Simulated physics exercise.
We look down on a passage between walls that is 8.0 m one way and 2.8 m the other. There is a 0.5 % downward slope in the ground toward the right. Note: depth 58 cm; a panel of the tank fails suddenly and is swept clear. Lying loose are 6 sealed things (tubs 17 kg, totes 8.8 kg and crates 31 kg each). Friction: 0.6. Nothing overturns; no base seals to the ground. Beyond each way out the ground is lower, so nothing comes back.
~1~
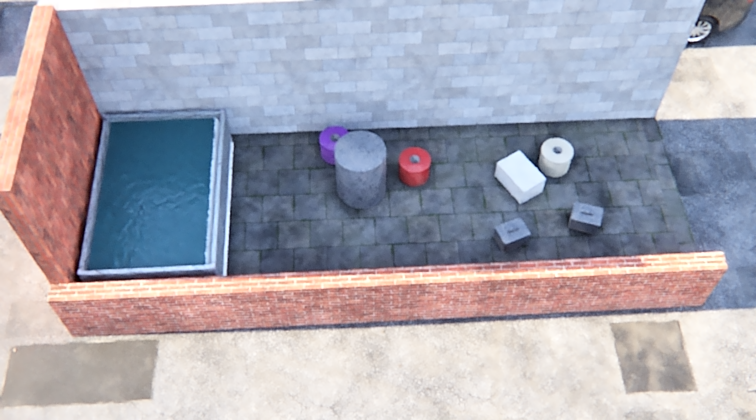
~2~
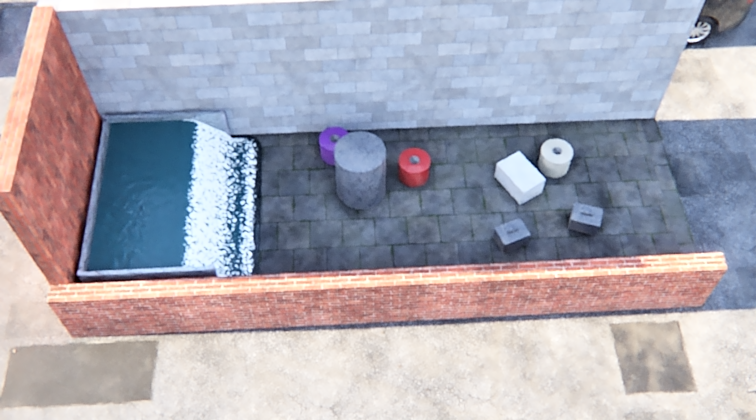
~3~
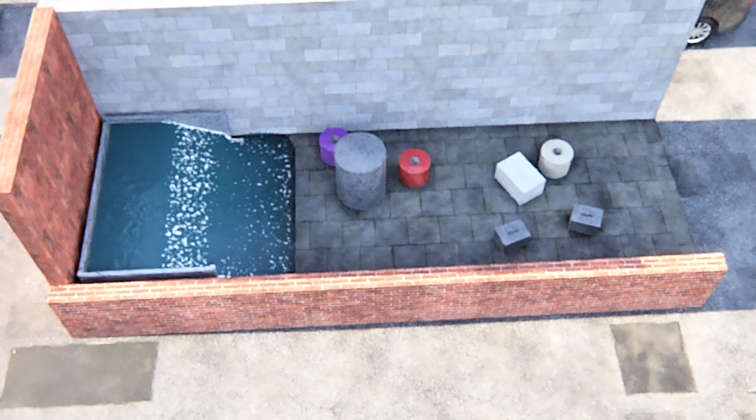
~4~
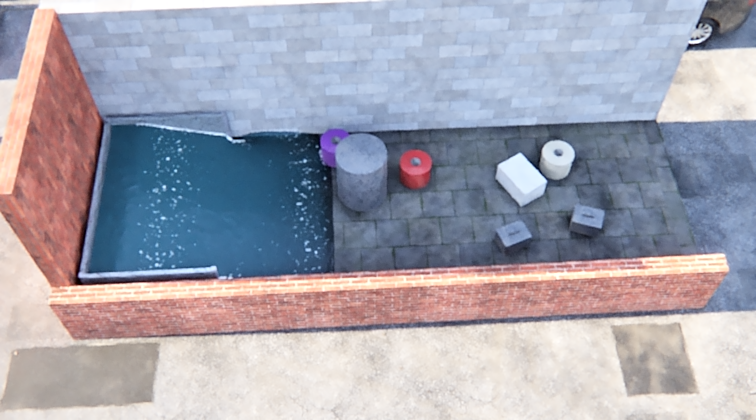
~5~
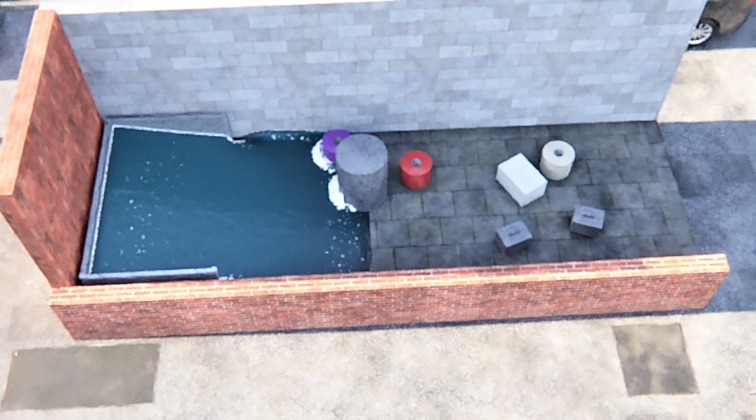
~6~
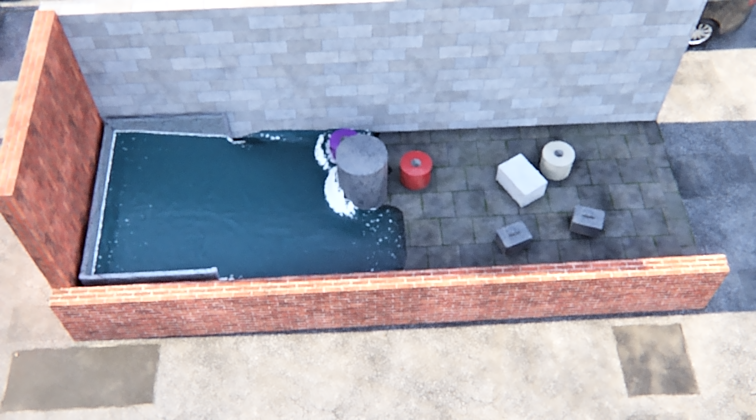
Water in a tank at the left burst out through its right side and spread rightward across the paved passage, foaming around a gray column and nudging a purple tub slightly.
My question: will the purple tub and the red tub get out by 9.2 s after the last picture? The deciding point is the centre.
For the purple tub, it exits; for the red tub, it is held back.
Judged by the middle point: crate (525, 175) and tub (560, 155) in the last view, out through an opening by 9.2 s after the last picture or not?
In turn: Inside, inside.
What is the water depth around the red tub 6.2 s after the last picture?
Roughly 3 cm deep.
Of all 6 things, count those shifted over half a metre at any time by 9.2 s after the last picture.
Answer: 6.
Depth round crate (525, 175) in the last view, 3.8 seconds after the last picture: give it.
I'd say some 9 cm.
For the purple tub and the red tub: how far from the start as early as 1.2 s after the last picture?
About 250 cm and 10 cm, respectively.
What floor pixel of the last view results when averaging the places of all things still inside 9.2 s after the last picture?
Averaged position, last view: Near pixel (581, 194).
Then, 1.2 s after the last picture the purple tub is near (524, 131), 2.7 m from its start, aground; the red tub is near (421, 170), 0.1 m from its start, aground; 0 of 6 are out; 0 afloat.
Then, 3.8 s after the last picture the purple tub has gone out; the red tub is near (435, 189), 0.5 m from its start, aground; 3 of 6 are out; 0 afloat.
Then, 6.2 s after the last picture the purple tub has gone out; the red tub is near (435, 189), 0.5 m from its start, aground; 3 of 6 are out; 0 afloat.
Then, 9.2 s after the last picture the purple tub has gone out; the red tub is near (435, 189), 0.5 m from its start, aground; 3 of 6 are out; 0 afloat.
